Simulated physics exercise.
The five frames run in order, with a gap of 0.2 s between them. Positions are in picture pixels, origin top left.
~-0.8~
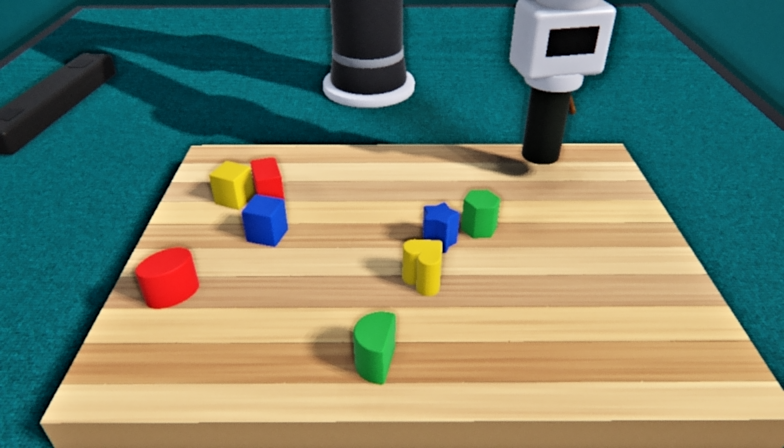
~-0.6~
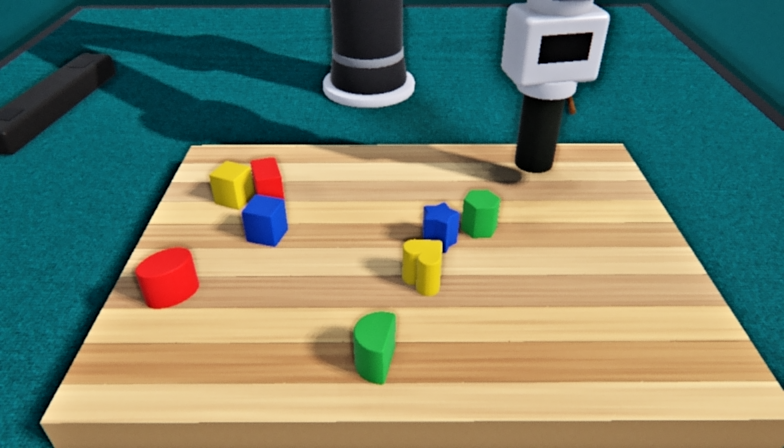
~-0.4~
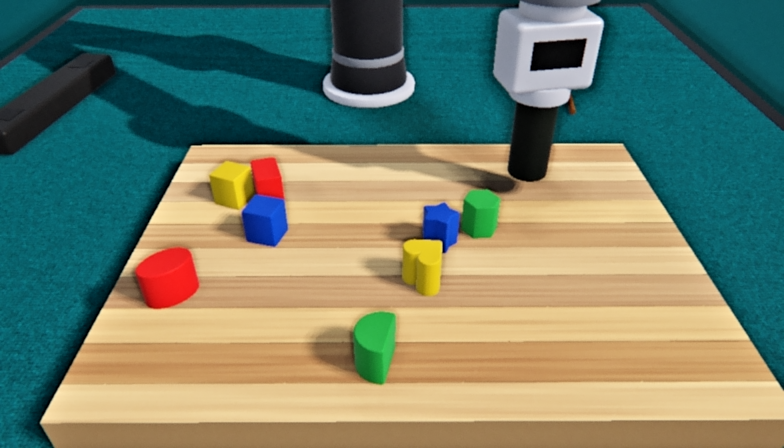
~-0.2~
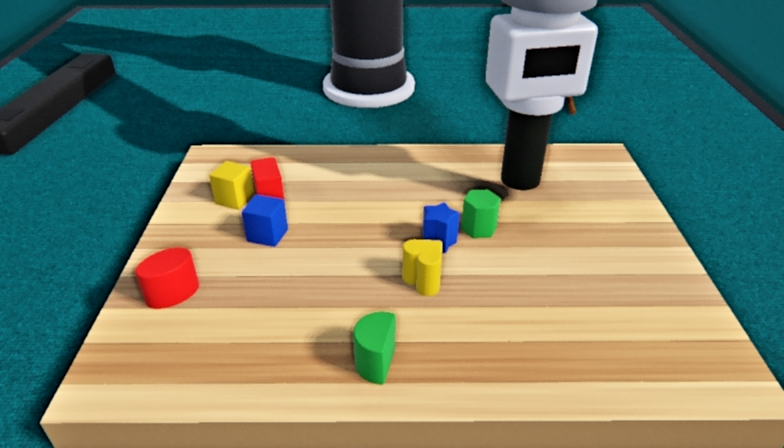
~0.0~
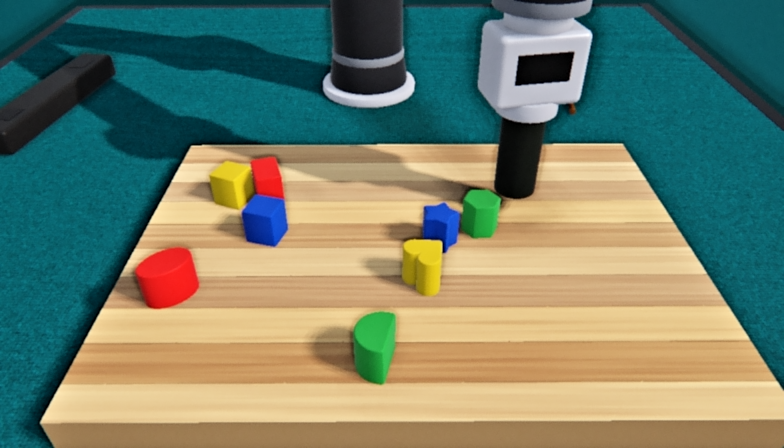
A robot arm's black peg moves slowly toward the viewer and slightly left over a wooden board, nearing a green hexagon beside a blue star and a yellow heart block, while all the coloured blocks stay still.
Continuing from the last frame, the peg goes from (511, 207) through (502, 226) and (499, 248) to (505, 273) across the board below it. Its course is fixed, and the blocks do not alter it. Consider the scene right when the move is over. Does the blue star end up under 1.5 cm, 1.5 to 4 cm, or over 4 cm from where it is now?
I reckon it covers less than 1.5 cm.
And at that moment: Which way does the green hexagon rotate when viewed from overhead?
Seen from above, clockwise.
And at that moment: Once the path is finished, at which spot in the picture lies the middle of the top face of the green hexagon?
The point I'd pick in the picture is (464, 219).
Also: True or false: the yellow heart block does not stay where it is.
This is false.
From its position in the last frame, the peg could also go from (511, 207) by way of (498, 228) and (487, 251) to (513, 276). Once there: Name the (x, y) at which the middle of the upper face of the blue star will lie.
My best guess is (419, 219).
What follows on the original path. One third of the way, peg (504, 208); green hexagon (472, 205), turned 20° clockwise.
Two thirds of the way, peg (502, 229); blue star (430, 216), turned 40° clockwise; green hexagon (464, 219), turned 35° clockwise.
At the end, peg (508, 254); yellow heart block not moved; blue star (430, 216), turned 40° clockwise; green hexagon (464, 219), turned 35° clockwise.
